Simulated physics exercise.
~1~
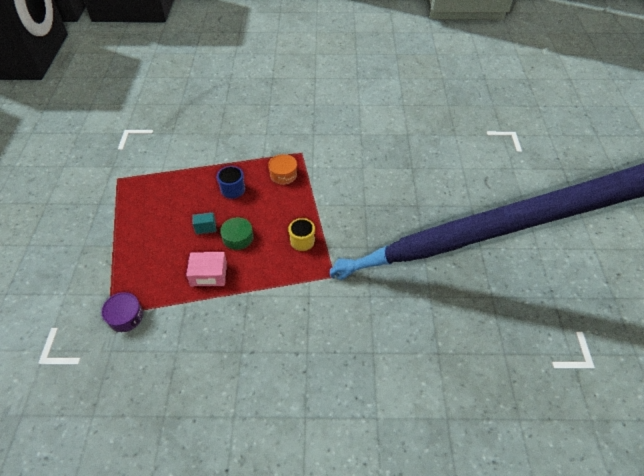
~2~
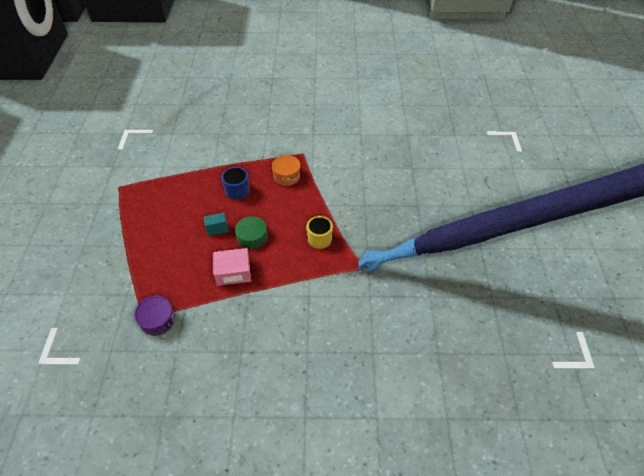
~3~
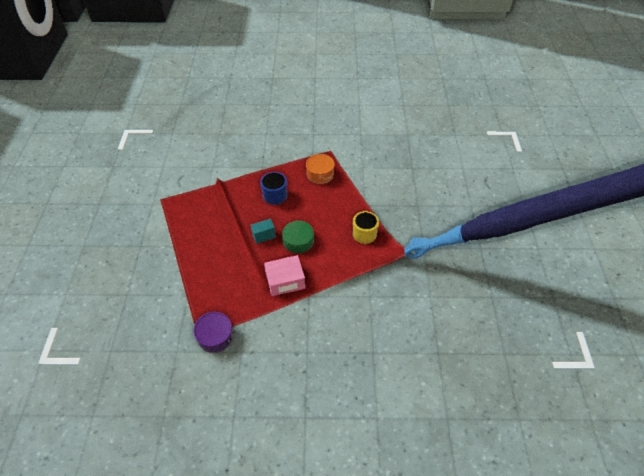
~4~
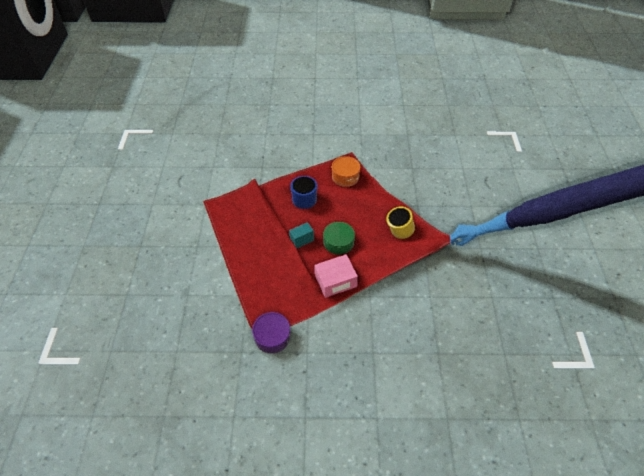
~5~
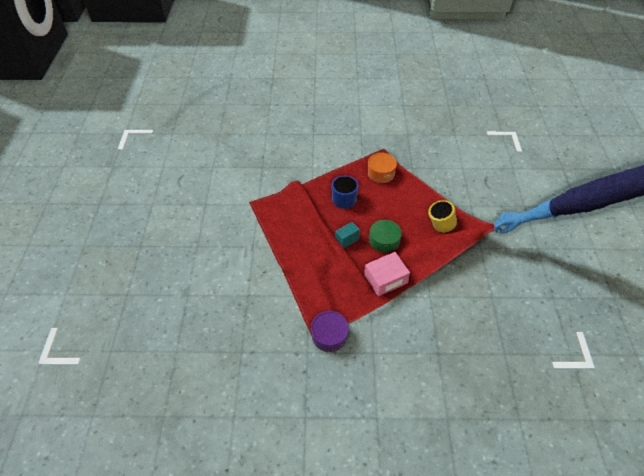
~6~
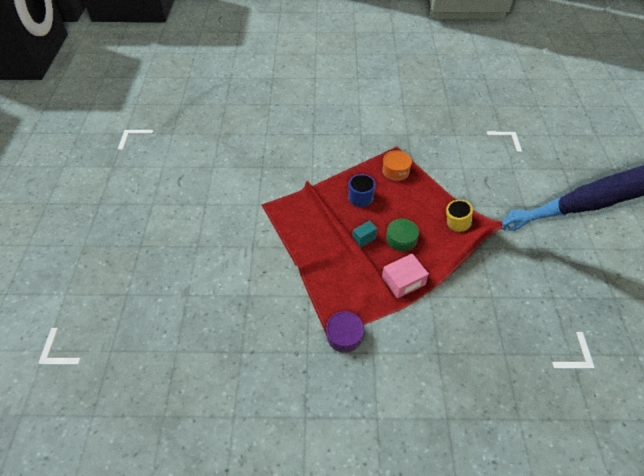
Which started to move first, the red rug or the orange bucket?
The red rug started to move first, its near right corner being drawn to the right, and the orange bucket only began to shift after that.
